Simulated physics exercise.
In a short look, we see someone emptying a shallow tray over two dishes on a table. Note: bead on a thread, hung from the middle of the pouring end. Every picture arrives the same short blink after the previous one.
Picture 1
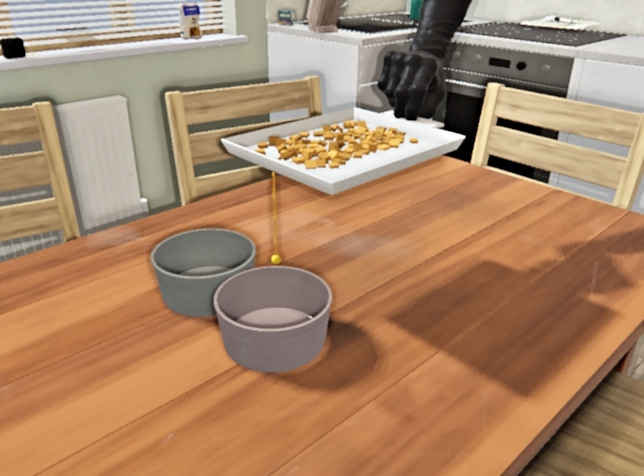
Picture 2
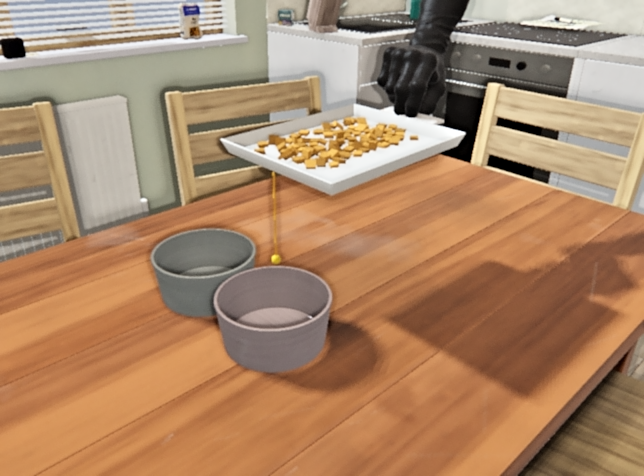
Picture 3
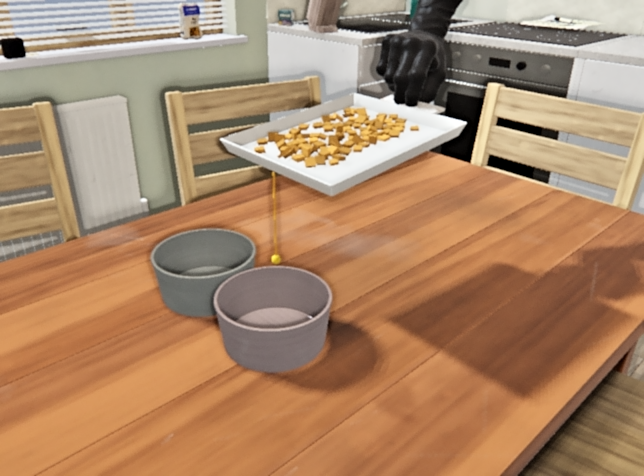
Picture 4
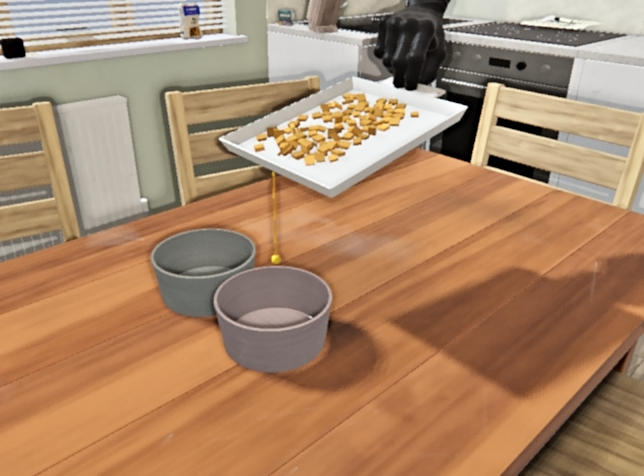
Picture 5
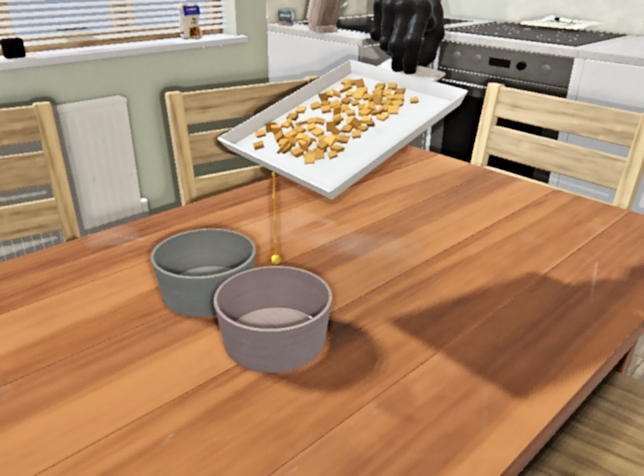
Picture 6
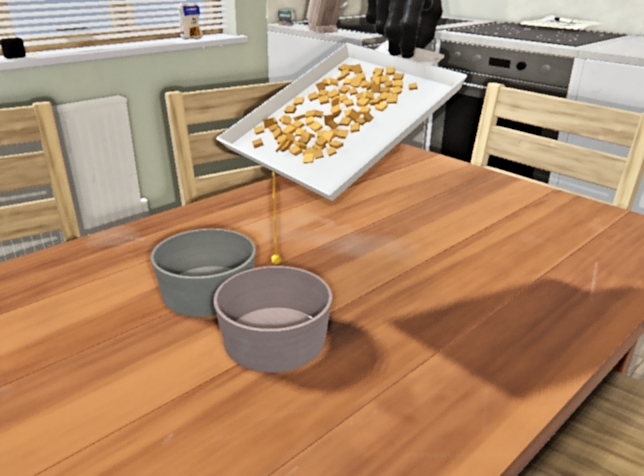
A shallow white tray of small golden-brown squares, held by a black-gloved hand above two round dishes on a wooden table, starts out level, then tilts gradually toward the dishes as its far side rises, the squares staying on it.
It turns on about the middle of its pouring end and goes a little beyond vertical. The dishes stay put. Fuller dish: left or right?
Right.
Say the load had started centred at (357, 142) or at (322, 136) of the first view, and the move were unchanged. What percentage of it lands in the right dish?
Close to 80 %, followed by close to 80 %.
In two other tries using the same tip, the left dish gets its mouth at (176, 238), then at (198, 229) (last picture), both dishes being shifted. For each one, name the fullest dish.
First try: The rightmost dish. Second try: The rightmost dish.
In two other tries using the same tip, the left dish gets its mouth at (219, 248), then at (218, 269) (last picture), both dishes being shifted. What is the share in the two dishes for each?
About 70 in a hundred, then about 90 in a hundred.
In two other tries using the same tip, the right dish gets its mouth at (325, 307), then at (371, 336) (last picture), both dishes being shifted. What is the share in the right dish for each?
Trial 1 about 60 %, trial 2 about 10 %.
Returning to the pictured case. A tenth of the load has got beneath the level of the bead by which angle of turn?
Around 80 degrees of turn.
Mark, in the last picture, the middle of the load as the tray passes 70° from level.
The load is centred near (288, 167).
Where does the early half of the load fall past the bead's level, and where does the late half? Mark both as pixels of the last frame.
About (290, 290) to begin with, then about (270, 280).
Just after the last frame, tray tipped steeply; the larger part on the tray; about a tenth in the air.
A moment on, tray tipped past a quarter turn; roughly two thirds in the right dish; about a tenth in the left dish; roughly a quarter outside both; roughly a quarter in the air.
Further on, tray tipped past a quarter turn; roughly two thirds in the right dish; about a tenth in the left dish; roughly a quarter outside both.
When it is over, tray tipped past a quarter turn; roughly two thirds in the right dish; about a tenth in the left dish; roughly a quarter outside both.
